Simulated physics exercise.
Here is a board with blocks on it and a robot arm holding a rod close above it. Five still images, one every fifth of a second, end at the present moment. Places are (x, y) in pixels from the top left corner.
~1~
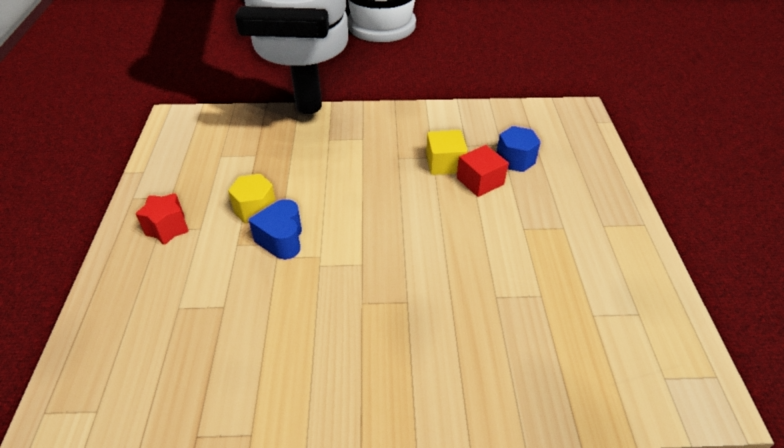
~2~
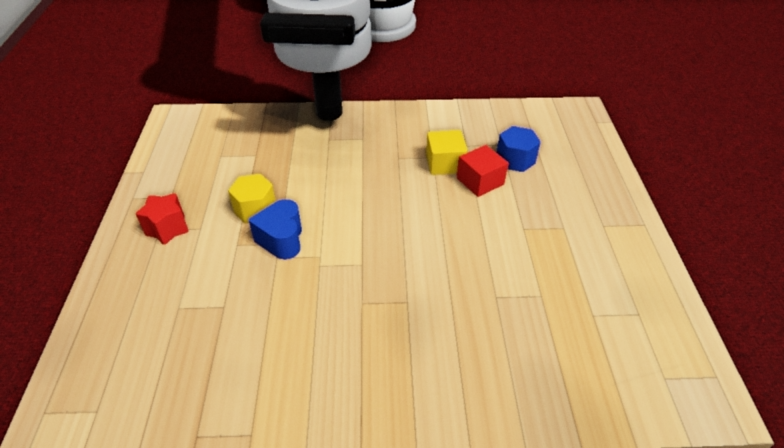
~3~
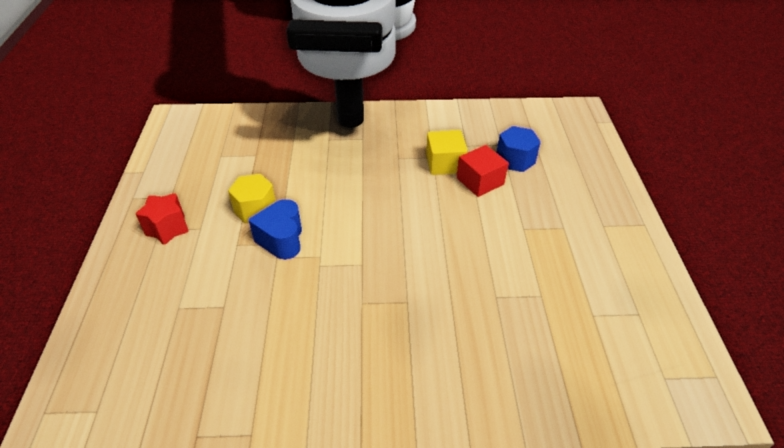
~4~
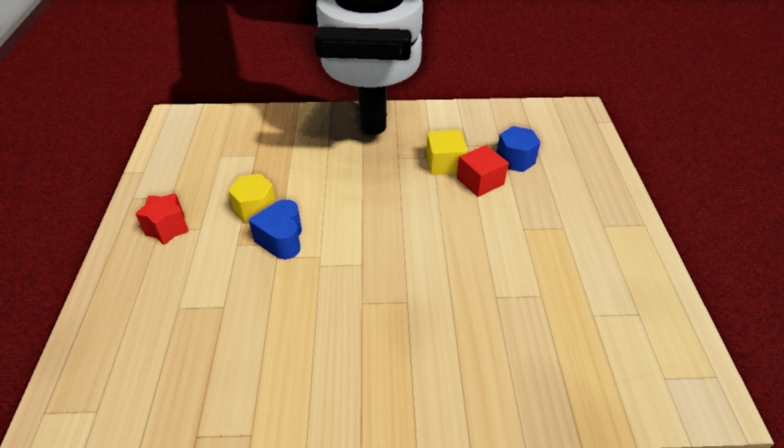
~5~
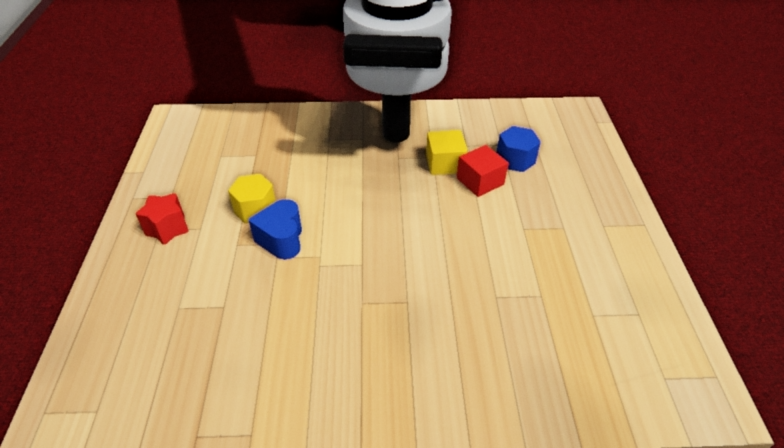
Robot arm with a black rod moving right along the far edge of a wooden board, nearing a still yellow block.
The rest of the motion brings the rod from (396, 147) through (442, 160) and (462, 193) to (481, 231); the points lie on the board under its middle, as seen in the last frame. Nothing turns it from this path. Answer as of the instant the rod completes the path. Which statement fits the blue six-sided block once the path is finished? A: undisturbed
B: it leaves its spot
A
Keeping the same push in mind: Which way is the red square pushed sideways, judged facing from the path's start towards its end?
Sideways shift: Left.
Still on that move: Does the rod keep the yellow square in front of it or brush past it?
My answer is that the yellow square has slipped off.
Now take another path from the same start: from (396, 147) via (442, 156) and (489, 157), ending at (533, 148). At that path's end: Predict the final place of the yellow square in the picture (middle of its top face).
It will likely be found at (504, 155).
On the path given first. One third of the way, rod (443, 148); yellow square (473, 149), turned 40° clockwise; red square (499, 169), turned 20° anticlockwise.
Two thirds of the way, rod (464, 181); yellow square (500, 171), turned 15° clockwise; red square (538, 184), turned 45° anticlockwise.
At the end, rod (482, 219); yellow square (504, 174); red square (546, 184), turned 45° anticlockwise; blue six-sided block unmoved.
